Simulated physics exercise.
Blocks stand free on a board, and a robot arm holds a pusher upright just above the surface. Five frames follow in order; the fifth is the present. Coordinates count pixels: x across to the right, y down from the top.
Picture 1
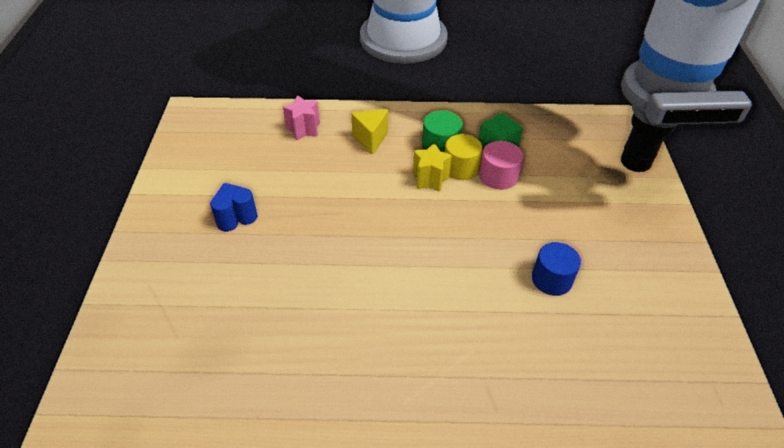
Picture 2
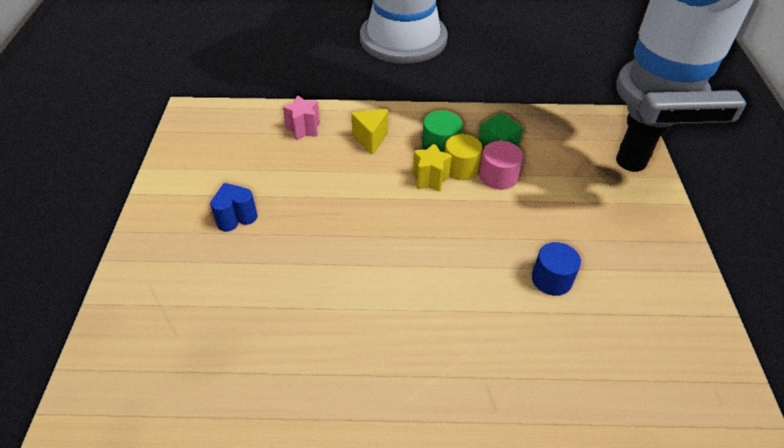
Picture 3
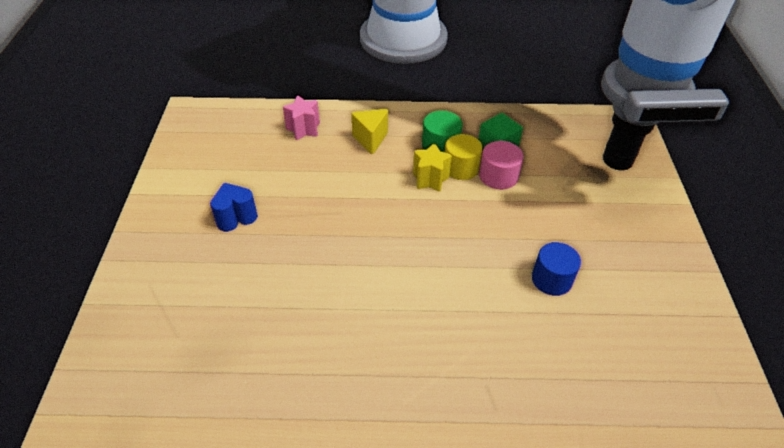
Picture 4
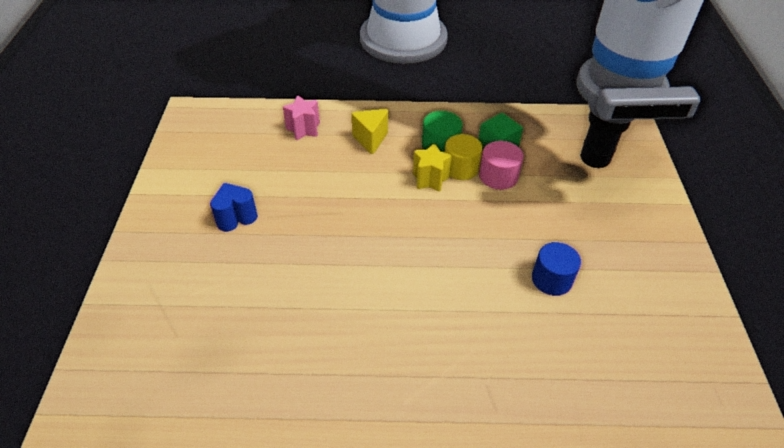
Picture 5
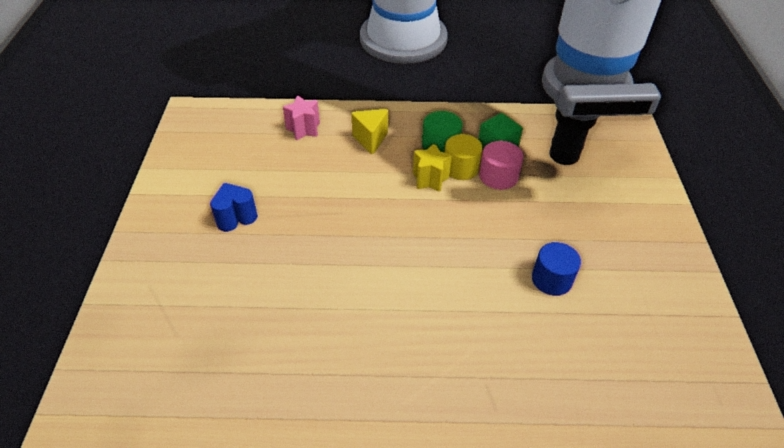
The footage shows a robot arm holding a black pusher over a wooden board scattered with colourful blocks, moving it left from the right edge, slowly at first, toward the clustered yellow, green and pink blocks, which all stay still.
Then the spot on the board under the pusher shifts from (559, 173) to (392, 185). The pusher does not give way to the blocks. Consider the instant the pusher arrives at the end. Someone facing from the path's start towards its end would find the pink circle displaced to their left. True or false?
The claim holds.
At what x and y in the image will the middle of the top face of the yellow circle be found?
The centre of its top will be at (404, 139).
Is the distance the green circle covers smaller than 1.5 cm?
Yes, that is what happens.
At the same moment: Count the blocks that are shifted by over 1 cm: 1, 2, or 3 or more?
I'd put the number at three or more.
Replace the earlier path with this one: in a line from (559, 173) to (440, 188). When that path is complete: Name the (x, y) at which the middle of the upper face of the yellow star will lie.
My prediction: (371, 163).
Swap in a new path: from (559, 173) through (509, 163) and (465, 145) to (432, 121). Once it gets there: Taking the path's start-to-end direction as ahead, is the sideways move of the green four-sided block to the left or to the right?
It's set to shift right.
On the path given first. One third of the way, pusher at (507, 161); yellow star at (418, 162); green circle at (440, 120); yellow circle at (439, 145); pink circle at (474, 159).
Two thirds of the way, pusher at (450, 165); yellow star at (385, 165), turned 15° anticlockwise; green circle at (440, 120); yellow circle at (423, 142); pink circle at (420, 171).
At the end, pusher at (392, 169); yellow star at (355, 166), turned 25° clockwise; green circle at (440, 120); yellow circle at (404, 139); pink circle at (376, 186).
